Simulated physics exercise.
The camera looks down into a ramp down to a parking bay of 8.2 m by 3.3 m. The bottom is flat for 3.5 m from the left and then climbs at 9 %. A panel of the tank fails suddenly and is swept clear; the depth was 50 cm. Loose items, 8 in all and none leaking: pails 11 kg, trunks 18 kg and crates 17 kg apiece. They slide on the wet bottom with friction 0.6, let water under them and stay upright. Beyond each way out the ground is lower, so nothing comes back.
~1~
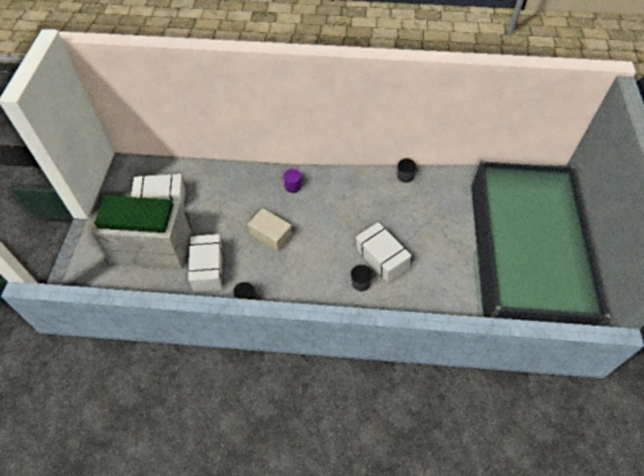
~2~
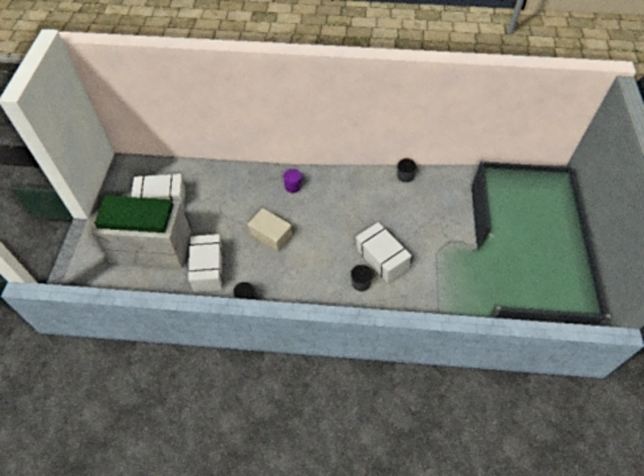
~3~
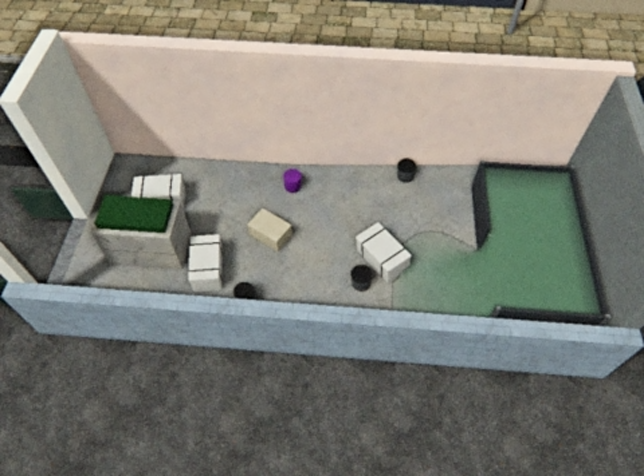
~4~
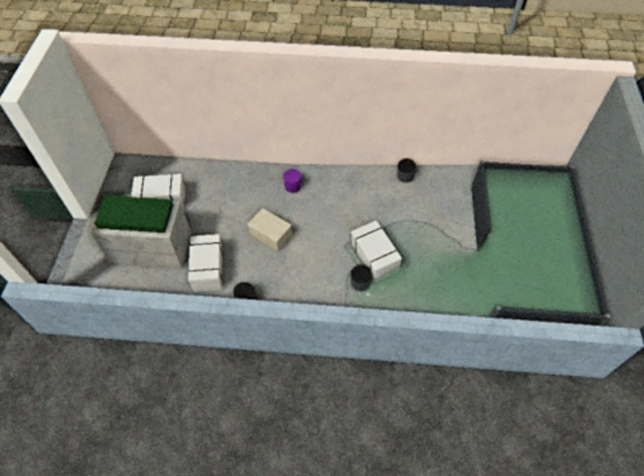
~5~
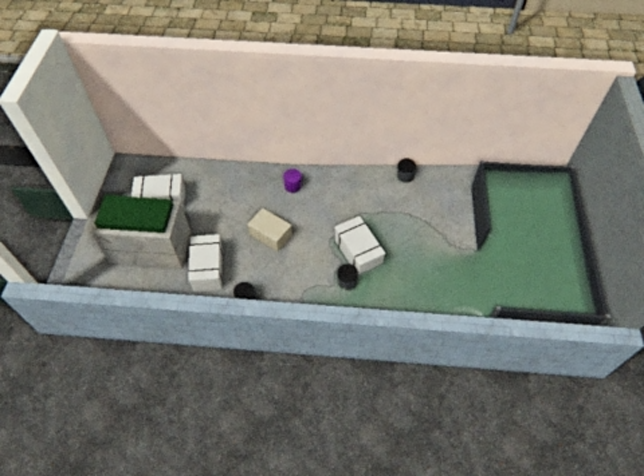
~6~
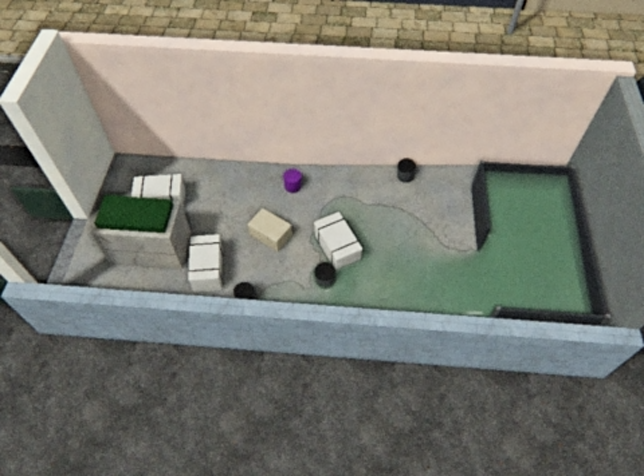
The footage shows green water spreading leftward from an opened tank at the right of a walled bay, pushing a white trunk and then a nearby black pail a short way left, while the purple pail stays still.
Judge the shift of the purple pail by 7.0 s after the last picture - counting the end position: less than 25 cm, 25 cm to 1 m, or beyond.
Purple pail barely shifts.
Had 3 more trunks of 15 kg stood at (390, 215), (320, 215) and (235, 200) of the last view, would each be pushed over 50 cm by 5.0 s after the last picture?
In that order: Under, more, over.
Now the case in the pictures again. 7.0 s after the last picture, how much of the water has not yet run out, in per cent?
Some 52 per cent remains.
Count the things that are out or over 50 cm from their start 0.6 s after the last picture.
I count 2.
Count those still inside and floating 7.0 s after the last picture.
I count 3.
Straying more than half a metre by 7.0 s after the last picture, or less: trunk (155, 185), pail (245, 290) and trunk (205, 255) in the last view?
In that order: Past it, past it, over.
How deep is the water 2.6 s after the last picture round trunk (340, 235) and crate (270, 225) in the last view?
Roughly 11 and 11 cm.
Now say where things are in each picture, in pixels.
In the first frame, the purple pail at (292, 176) rests on the ground; 3.7 m2 under water; 0 of 8 have shifted.
In the second frame, the purple pail at (292, 176), on the bottom; 4.7 m2 under water; 0 of 8 have shifted.
In the third frame, the purple pail at (292, 176) rests on the ground; water covers 5.8 m2; 0 of 8 have shifted.
In the fourth frame, the purple pail at (292, 176) rests on the ground; water covers 6.9 m2; 1 of 8 have shifted.
In the fifth frame, the purple pail at (292, 176), on the bottom; 8.0 m2 under water; 2 of 8 have shifted.
In the sixth frame, the purple pail at (292, 176), on the bottom; water covers 9.3 m2; 2 of 8 have shifted.
Then, 0.6 s after the last picture the purple pail is near (292, 176), 0.0 m from its start, aground; 0 of 8 are out; 1 afloat.
Then, 2.6 s after the last picture the purple pail is near (292, 176), 0.0 m from its start, aground; 0 of 8 are out; 5 afloat.
Then, 4.6 s after the last picture the purple pail is near (292, 176), 0.0 m from its start, aground; 0 of 8 are out; 4 afloat.
Then, 7.0 s after the last picture the purple pail is near (295, 177), 0.1 m from its start, aground; 1 of 8 are out; 3 afloat.
